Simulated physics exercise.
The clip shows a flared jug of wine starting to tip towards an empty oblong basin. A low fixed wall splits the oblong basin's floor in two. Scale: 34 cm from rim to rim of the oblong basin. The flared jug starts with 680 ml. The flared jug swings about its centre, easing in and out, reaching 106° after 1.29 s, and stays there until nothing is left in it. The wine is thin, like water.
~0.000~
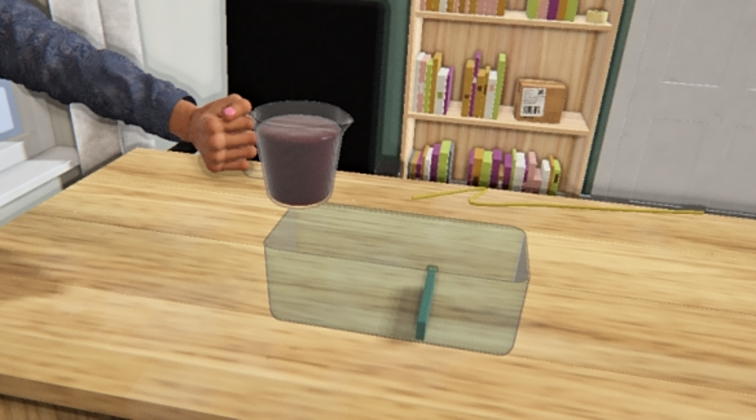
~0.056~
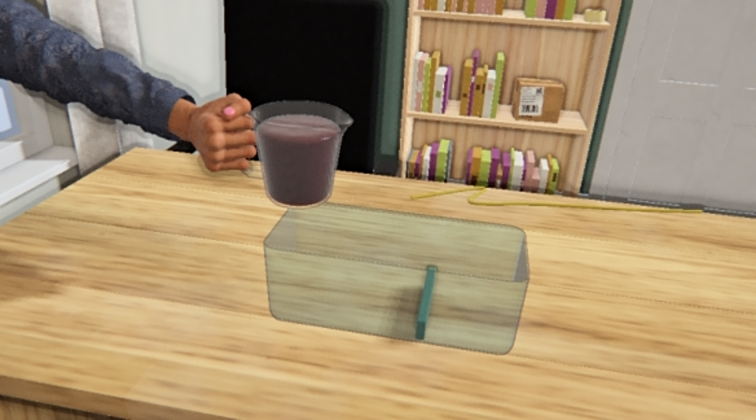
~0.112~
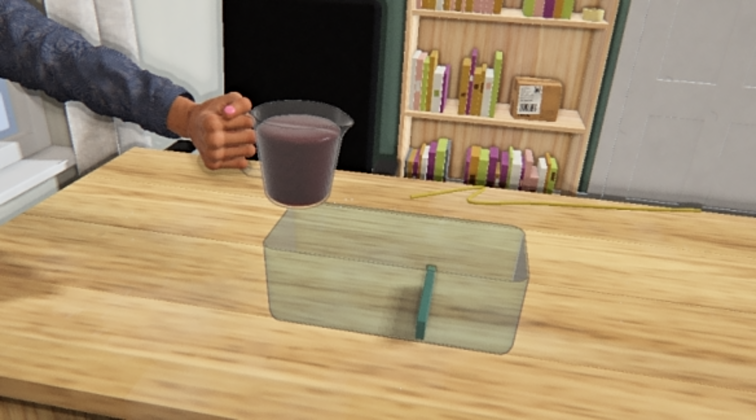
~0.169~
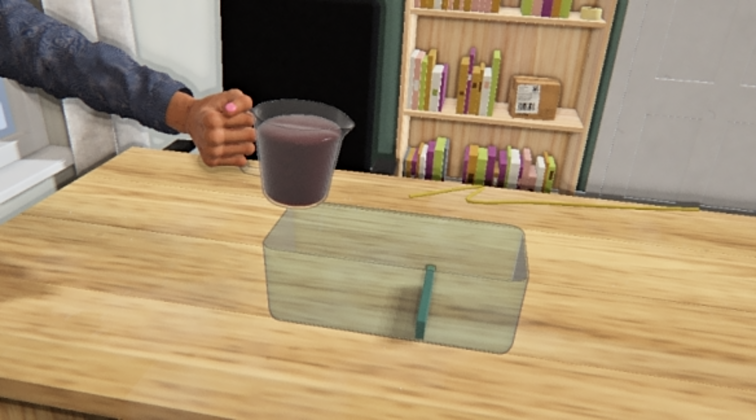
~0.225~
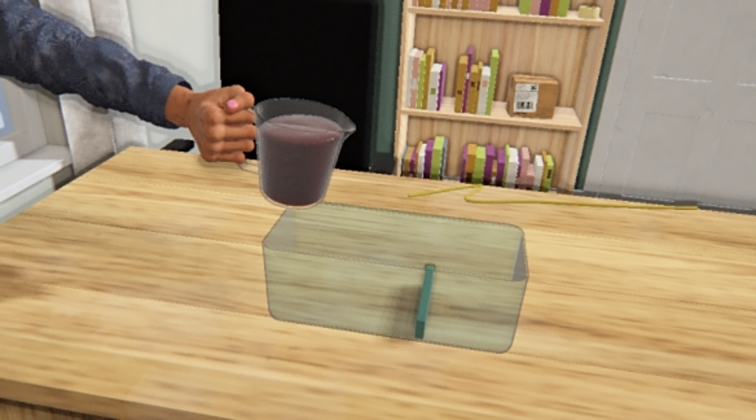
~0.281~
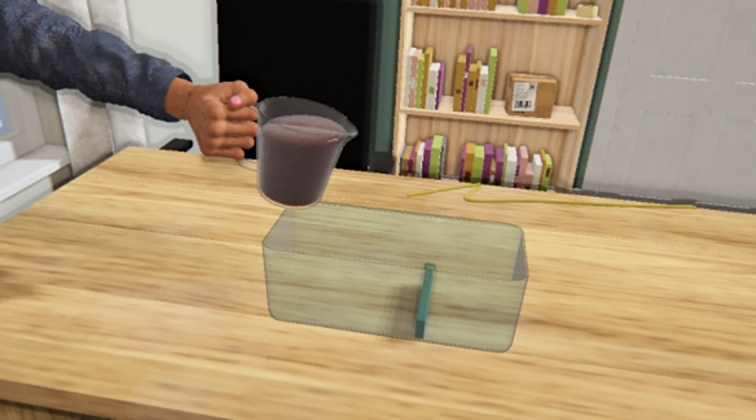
A hand held a flared jug of dark purple wine above a wooden table, beside an empty clear oblong basin, keeping it upright at first and then tilting it slightly to the right.
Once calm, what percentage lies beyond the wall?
About 10 per cent.
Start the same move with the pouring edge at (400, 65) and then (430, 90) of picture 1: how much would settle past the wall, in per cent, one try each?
First 65, then 75 per cent.
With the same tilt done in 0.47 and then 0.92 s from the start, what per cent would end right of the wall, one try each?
In turn about 15 and 10 per cent.
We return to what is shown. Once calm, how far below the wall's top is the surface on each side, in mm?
Left about 10 mm, right about 26 mm.
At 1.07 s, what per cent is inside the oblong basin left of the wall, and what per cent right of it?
Some 70 per cent left and 3 right.
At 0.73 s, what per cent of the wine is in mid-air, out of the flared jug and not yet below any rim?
About 16 per cent.
By 0.73 s the tilt is 64° and 73 per cent is still to pour, 11 is left of the wall and 0 right of it.
By 1.07 s the tilt is 98° and 17 per cent is still to pour, 69 is left of the wall and 3 right of it.
By 1.41 s the tilt is 106° and 0 per cent is still to pour, 89 is left of the wall and 9 right of it.
By 1.79 s the tilt is 106° and 0 per cent is still to pour, 89 is left of the wall and 10 right of it.
At rest 89 per cent lies left of the wall, 10 right of it and 1 outside.
